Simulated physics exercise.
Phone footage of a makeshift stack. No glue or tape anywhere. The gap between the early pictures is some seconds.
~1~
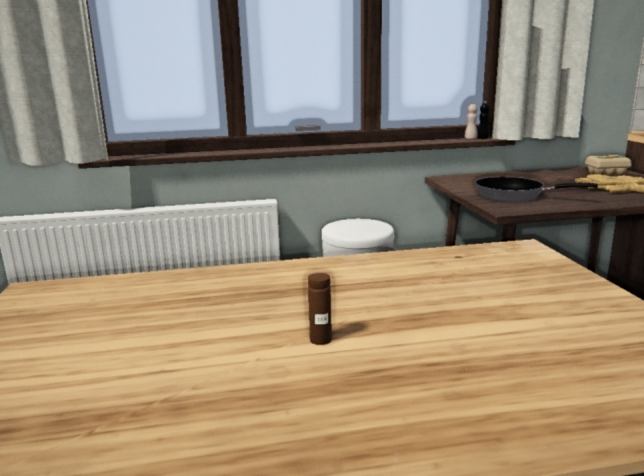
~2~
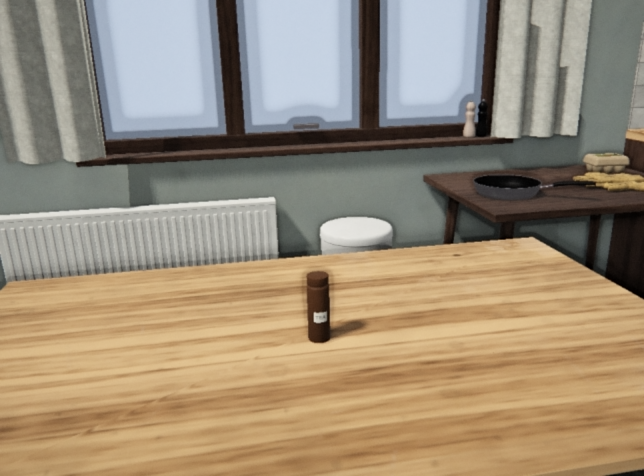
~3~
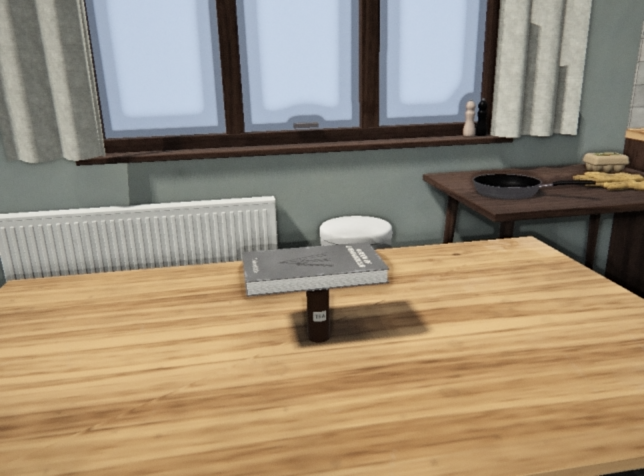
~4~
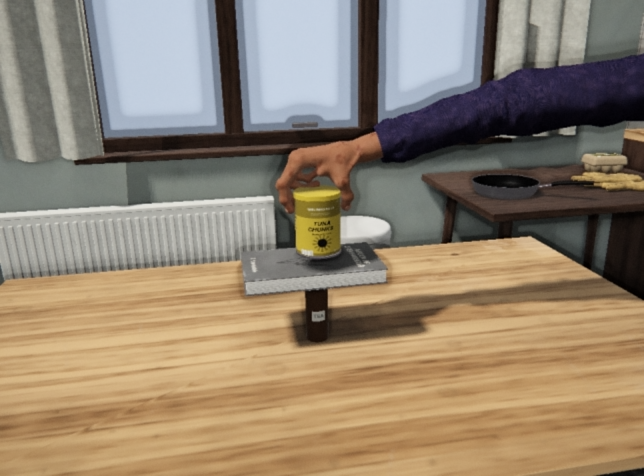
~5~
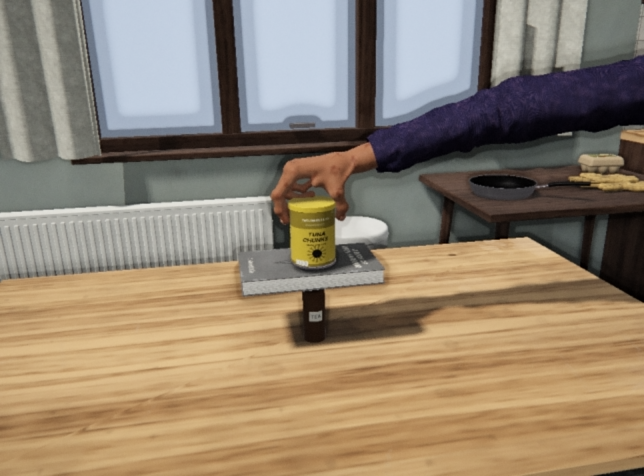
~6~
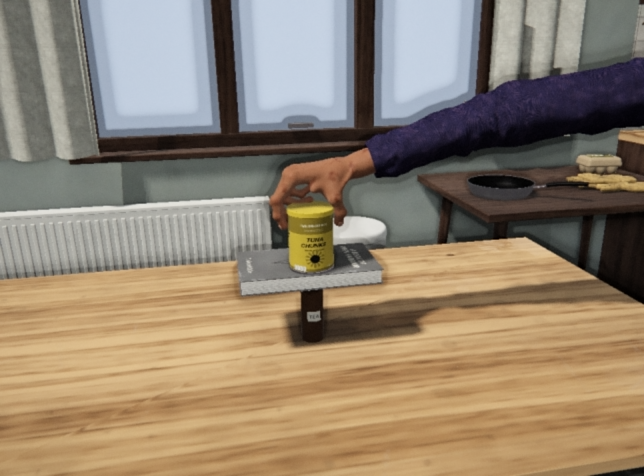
A hand lowers a yellow tin onto a grey book balanced atop a small brown bottle.
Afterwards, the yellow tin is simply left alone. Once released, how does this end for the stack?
It ends with the stack intact.
Then, 0.40 s after the last picture, nothing has stirred.
Then, 1.10 s after the last picture, yellow tin resting near (311, 238).
At rest, all 3 in place. Seen from the same camera at the end, yellow tin near (311, 238). The stack keeps its balance.
